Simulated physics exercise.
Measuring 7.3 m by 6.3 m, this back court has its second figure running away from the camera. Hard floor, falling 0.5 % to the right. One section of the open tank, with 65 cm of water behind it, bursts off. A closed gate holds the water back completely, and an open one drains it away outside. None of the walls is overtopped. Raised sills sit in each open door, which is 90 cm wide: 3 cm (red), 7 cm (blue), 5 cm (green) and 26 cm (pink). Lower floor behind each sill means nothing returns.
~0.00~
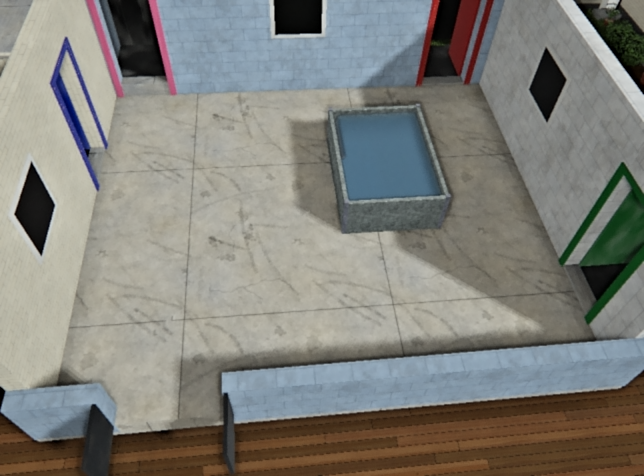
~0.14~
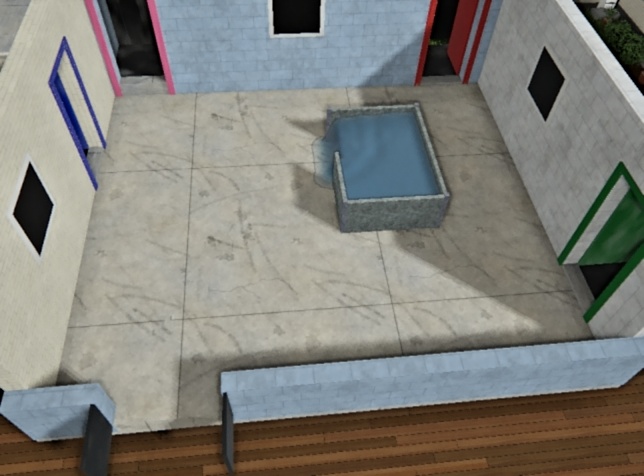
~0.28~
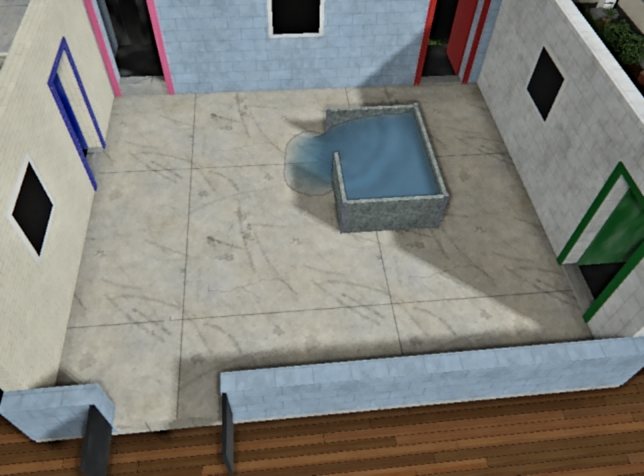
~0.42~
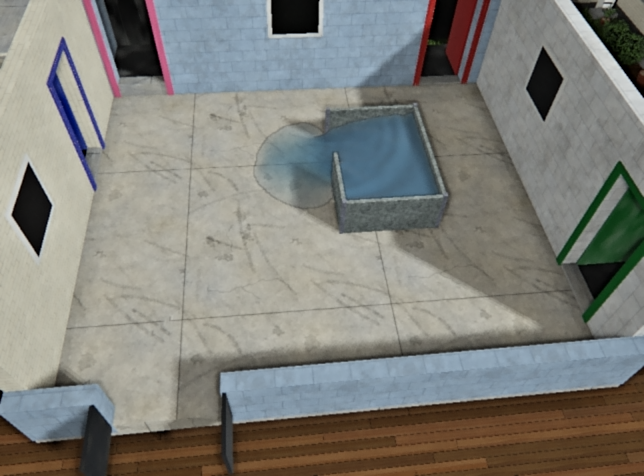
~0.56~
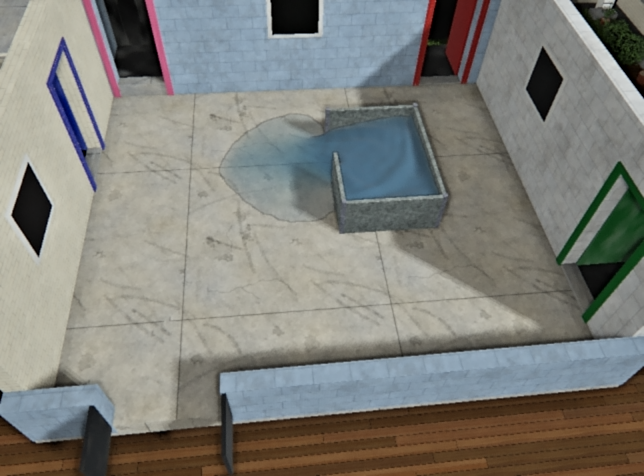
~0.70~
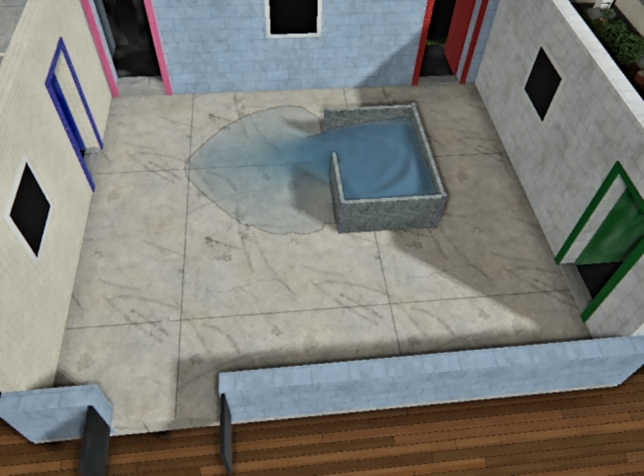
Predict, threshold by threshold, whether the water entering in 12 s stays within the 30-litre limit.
Prediction: Red door within the limit; blue door beyond the limit; green door within the limit; pink door within the limit.
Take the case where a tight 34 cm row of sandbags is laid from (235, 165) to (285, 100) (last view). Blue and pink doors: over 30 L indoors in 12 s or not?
So the blue door comes out low enough while the pink door comes out low enough.
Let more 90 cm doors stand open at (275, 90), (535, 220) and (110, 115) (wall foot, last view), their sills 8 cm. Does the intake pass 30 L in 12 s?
Result in order - not enough, not enough, more than that.
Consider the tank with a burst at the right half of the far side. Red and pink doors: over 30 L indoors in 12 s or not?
Outcome at red: Exceeded; outcome at pink: Not exceeded.
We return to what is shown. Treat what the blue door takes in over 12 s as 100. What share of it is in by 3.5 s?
Share: ~ 70 %.
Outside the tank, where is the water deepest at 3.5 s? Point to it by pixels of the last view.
About (168, 105).
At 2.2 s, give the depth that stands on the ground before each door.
Red 0 cm, blue 18 cm, green 0 cm, pink 20 cm.
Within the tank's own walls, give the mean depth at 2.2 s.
Roughly 31 centimetres.
After 1.4 s water covers 30 % of the floor and is deepest (30 cm) near (315, 157); red door not reached, blue door 10 cm at the sill, 2 L in, green door not reached, pink door not reached.
After 2.2 s water covers 35 % of the floor and is deepest (40 cm) near (120, 107); red door not reached, blue door 18 cm at the sill, 53 L in, green door not reached, pink door 20 cm at the sill, 0 L in.
After 3.5 s water covers 40 % of the floor and is deepest (22 cm) near (168, 105); red door not reached, blue door 18 cm at the sill, 130 L in, green door not reached, pink door 19 cm at the sill, 3 L in.
After 7.0 s water covers 60 % of the floor and is deepest (12 cm) near (57, 372); red door not reached, blue door 8 cm at the sill, 179 L in, green door not reached, pink door 8 cm at the sill, 3 L in.
After 12.0 s water covers 90 % of the floor and is deepest (7 cm) near (594, 362); red door 3 cm at the sill, 0 L in, blue door 4 cm at the sill, 182 L in, green door 6 cm at the sill, 1 L in, pink door 4 cm at the sill, 3 L in.
